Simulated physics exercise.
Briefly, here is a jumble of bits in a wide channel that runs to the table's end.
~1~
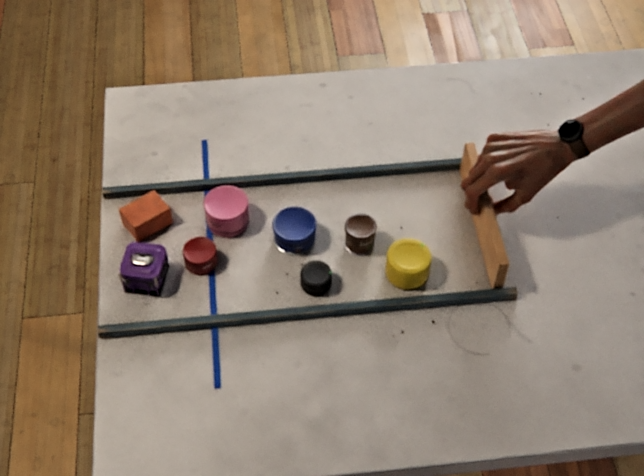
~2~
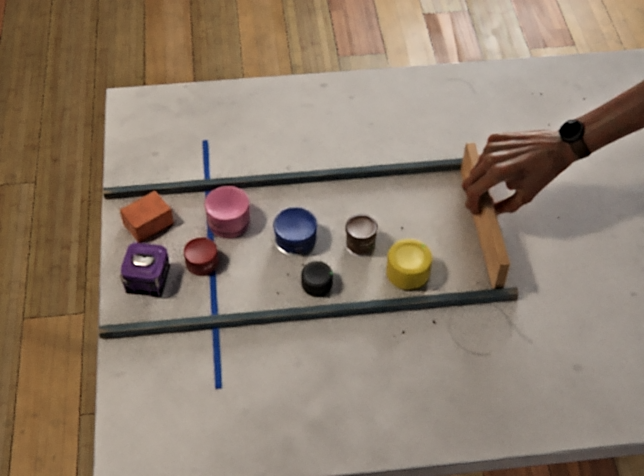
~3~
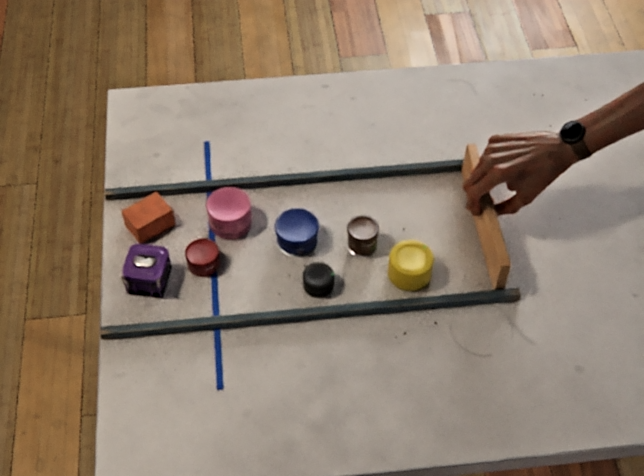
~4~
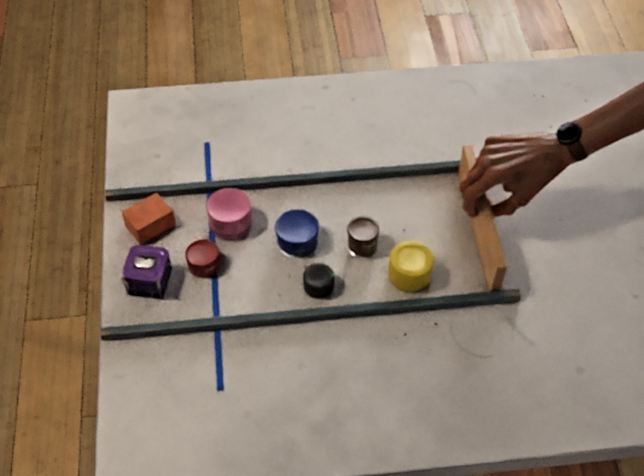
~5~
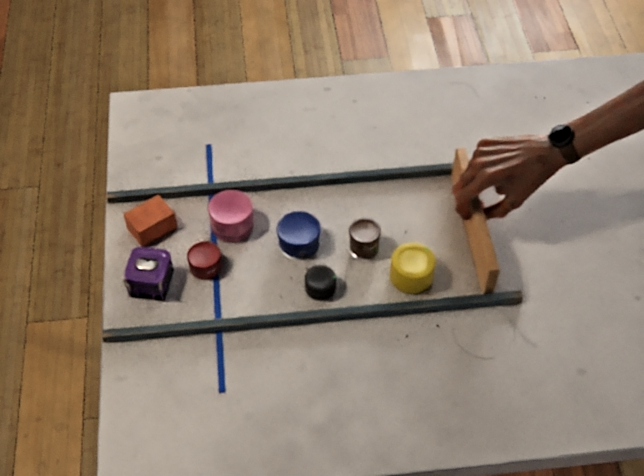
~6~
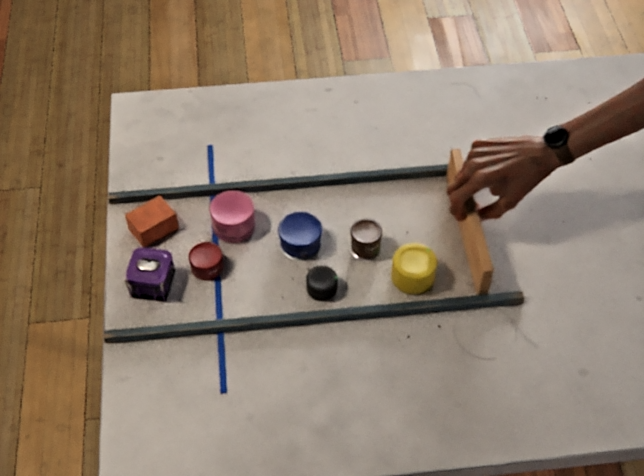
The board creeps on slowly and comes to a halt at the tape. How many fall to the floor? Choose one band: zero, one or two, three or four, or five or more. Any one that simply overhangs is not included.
Zero.
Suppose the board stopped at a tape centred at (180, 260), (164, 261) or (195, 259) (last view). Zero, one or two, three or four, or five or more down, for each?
Falls: Either one or two; one to two; none at all.
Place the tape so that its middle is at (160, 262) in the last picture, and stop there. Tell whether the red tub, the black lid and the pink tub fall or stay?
As for the red tub, it keeps its spot; the black lid does not stay; the pink tub keeps its spot.
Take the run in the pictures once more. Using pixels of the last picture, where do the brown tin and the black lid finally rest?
Positions - first (201, 268), then (158, 312).
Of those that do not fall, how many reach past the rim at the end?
Looks like 0 of them.
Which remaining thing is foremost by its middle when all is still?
That's the purple case.
Soon after, none off yet; purple case at rest near (151, 274); orange block at rest near (152, 221); red tub at rest near (206, 261).
At rest, the number that fall off is zero.
